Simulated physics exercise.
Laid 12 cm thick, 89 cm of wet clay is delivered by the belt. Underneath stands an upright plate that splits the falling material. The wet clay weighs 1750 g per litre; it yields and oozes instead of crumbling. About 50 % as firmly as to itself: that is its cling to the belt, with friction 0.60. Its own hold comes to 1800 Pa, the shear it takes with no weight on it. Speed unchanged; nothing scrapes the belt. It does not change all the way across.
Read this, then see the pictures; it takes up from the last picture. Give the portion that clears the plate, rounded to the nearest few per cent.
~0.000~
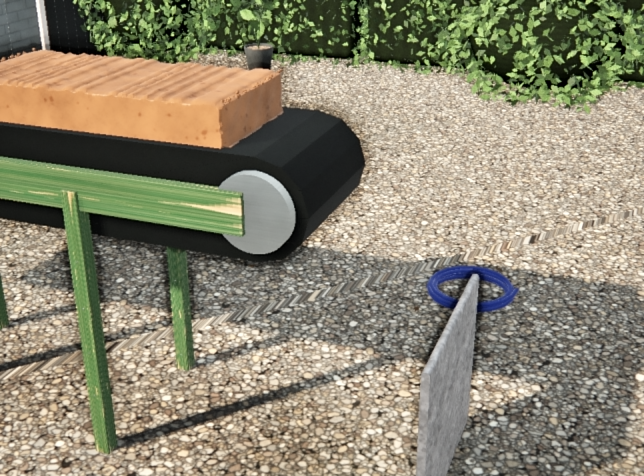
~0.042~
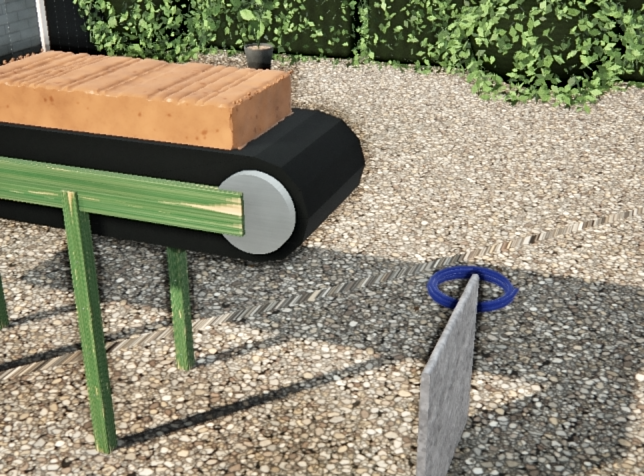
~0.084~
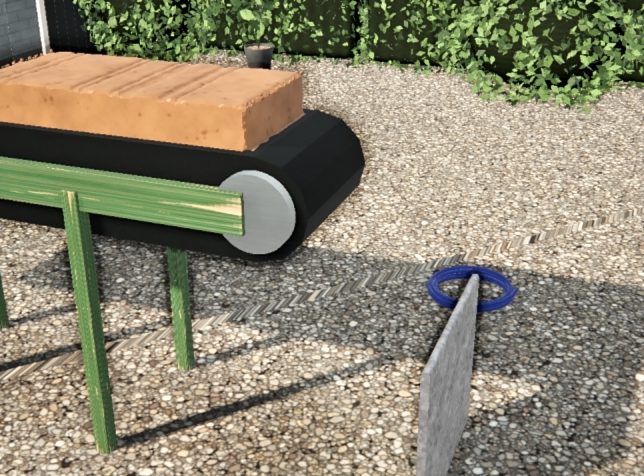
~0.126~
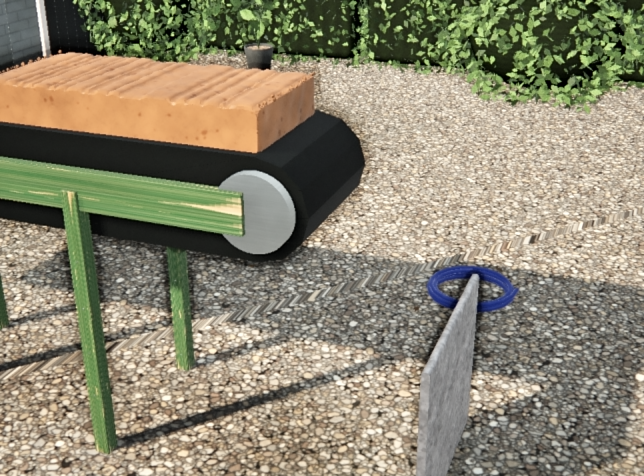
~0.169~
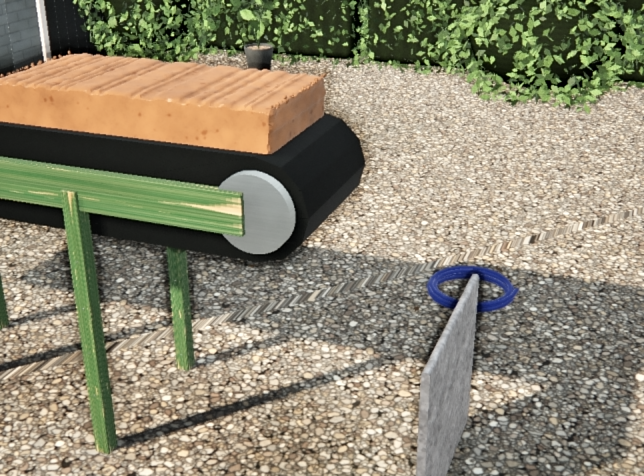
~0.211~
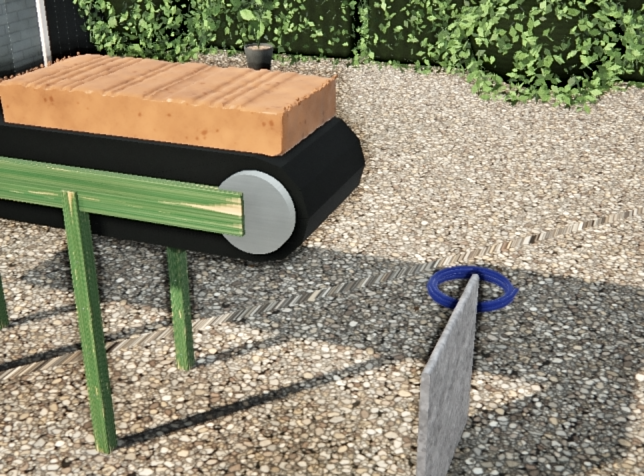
The portion that clears the plate is close to 0 %.
After 0.53 s, 0 % is beyond the plate's line.
After 0.90 s, 0 % is beyond the plate's line.
After 1.27 s, 0 % is beyond the plate's line.
After 1.64 s, 0 % is beyond the plate's line.
After 2.89 s, 0 % is beyond the plate's line.
